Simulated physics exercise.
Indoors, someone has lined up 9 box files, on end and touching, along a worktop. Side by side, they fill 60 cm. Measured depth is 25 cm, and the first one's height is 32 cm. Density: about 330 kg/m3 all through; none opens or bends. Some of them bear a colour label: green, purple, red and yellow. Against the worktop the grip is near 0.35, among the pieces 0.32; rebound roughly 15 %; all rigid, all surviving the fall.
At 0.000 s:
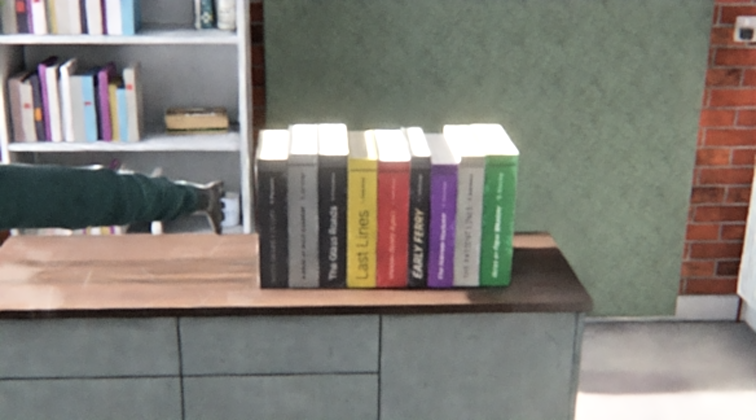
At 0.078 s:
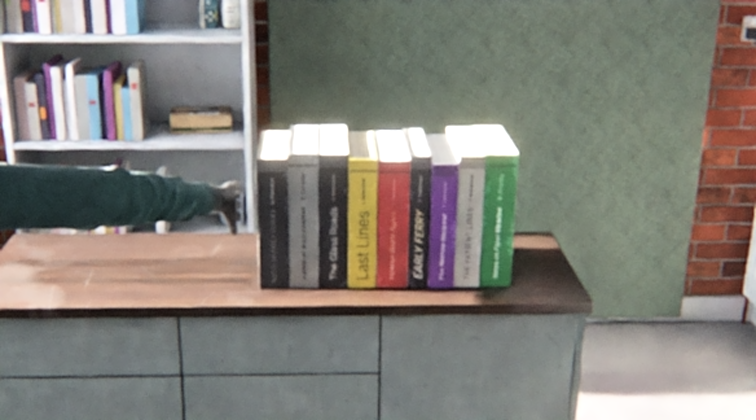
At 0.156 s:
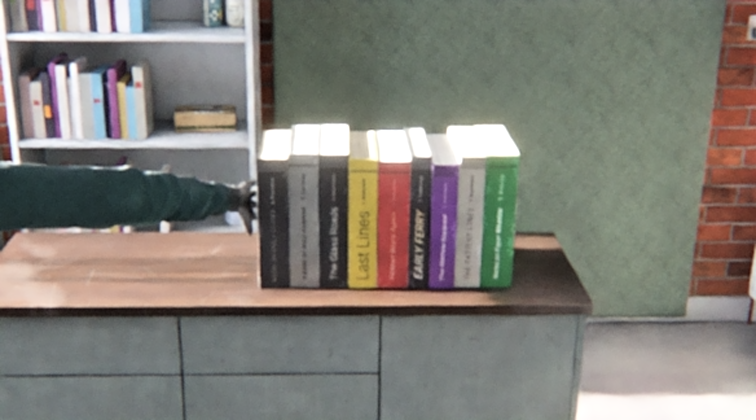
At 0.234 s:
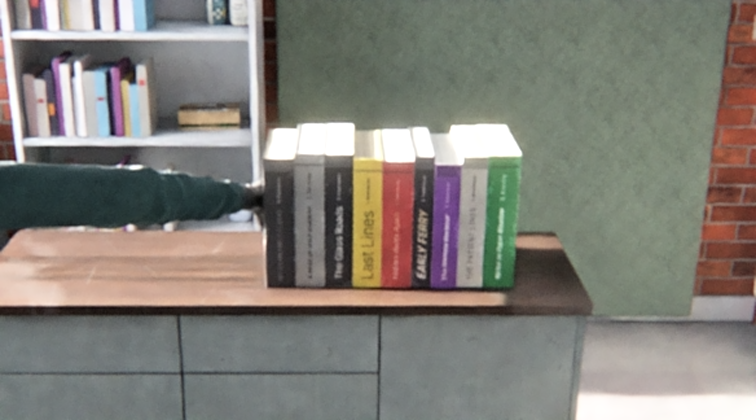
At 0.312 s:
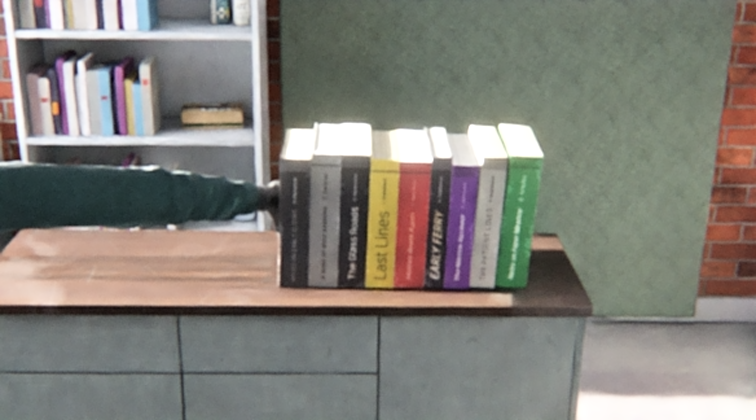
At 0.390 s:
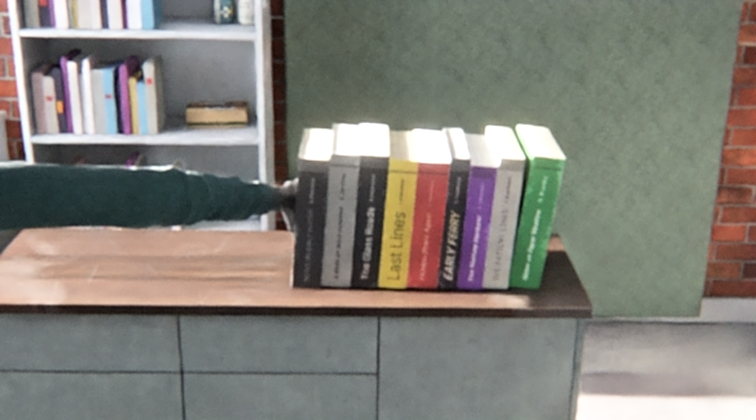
On a worktop, a green-sleeved arm pushes a row of books right, tilting some slightly.
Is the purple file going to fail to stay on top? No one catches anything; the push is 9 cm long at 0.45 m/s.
No, it holds.
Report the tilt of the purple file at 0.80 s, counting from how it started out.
Roughly 25 degrees.
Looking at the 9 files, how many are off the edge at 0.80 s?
The number reaches 0 by then.
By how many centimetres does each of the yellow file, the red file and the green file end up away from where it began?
The yellow one ends 20 cm from its start, the red one 20 cm and the green one 100 cm.
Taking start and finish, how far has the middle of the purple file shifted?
It finishes around 35 cm from its starting point.
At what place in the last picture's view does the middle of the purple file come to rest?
Near (562, 258).
After 0.80 s, none of the 9 files off the edge, 9 disturbed; purple file leaning 25°; green file leaning 52°.
After 1.26 s, 1 of the 9 files off the edge; purple file leaning 63°; green file on its side.
By the end (1.8 s), 2 of the 9 files off the edge; purple file on its side; green file on its side; red file leaning 46°. As the last picture would show them, middles, purple file near (562, 258).
